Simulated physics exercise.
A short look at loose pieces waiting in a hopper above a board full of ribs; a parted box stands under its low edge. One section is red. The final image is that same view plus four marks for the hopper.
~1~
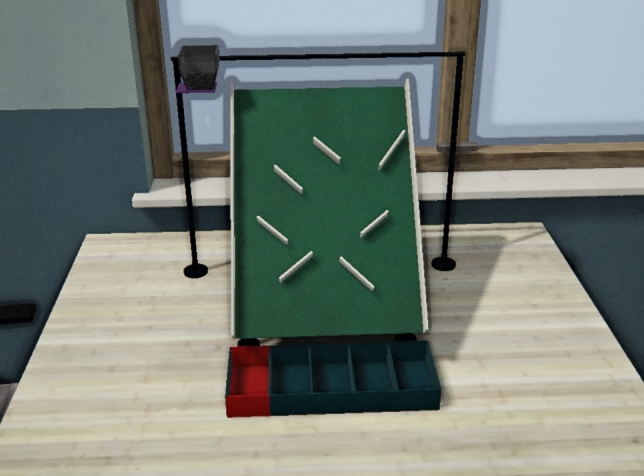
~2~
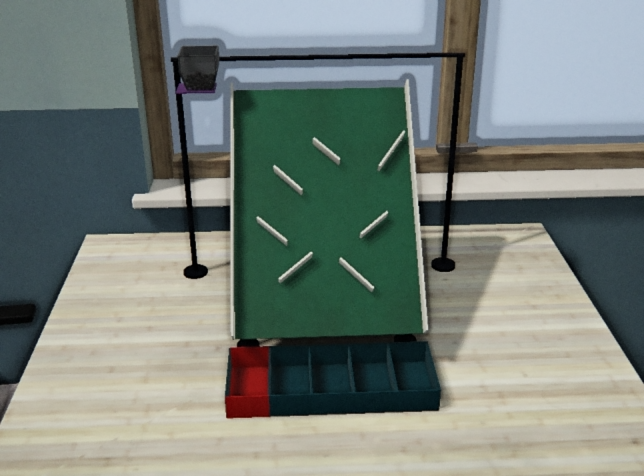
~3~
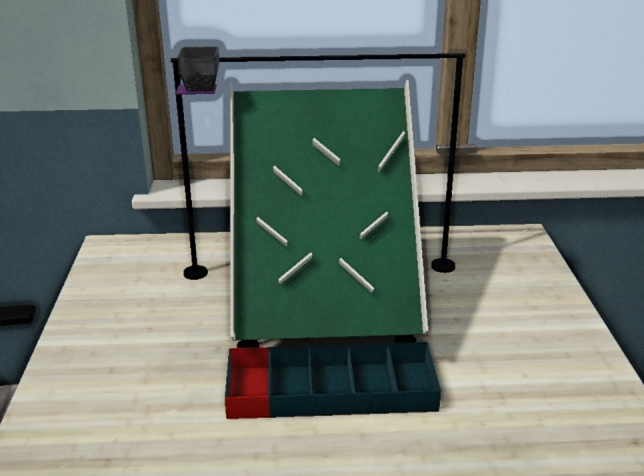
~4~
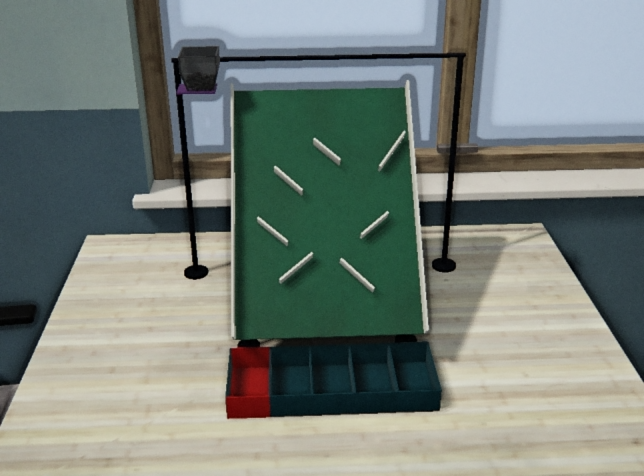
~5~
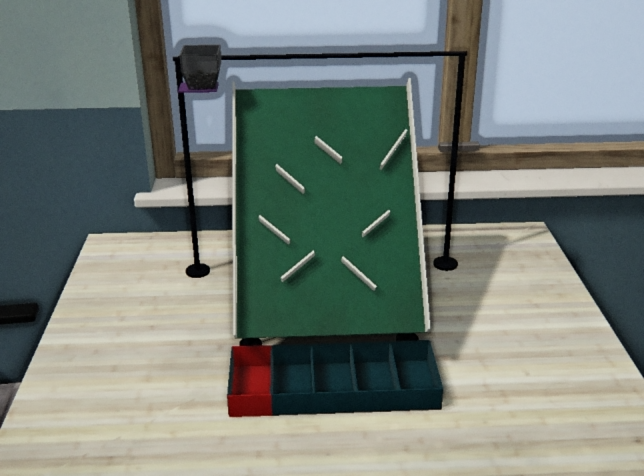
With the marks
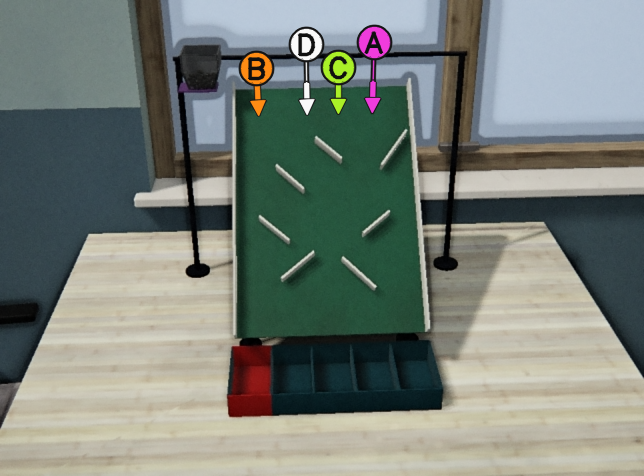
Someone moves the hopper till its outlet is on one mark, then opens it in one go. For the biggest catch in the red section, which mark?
B works best here.
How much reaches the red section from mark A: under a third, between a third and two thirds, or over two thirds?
Mark A gives under a third.
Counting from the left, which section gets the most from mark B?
It is the first one.
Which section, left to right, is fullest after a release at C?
It is the fifth one.
On the marked copy, mark A meets the board at (372, 107); mark B meets the board at (258, 110); mark C meets the board at (338, 108); mark D meets the board at (307, 109).
For mark A, a stray few in the red section, nearly all in other sections.
For mark B, about two thirds in the red section, about a quarter in other sections, a small part held on the board.
For mark C, a stray few in the red section, nearly all in other sections, a small part held on the board.
For mark D, a stray few in the red section, nearly all in other sections, a stray few held on the board.
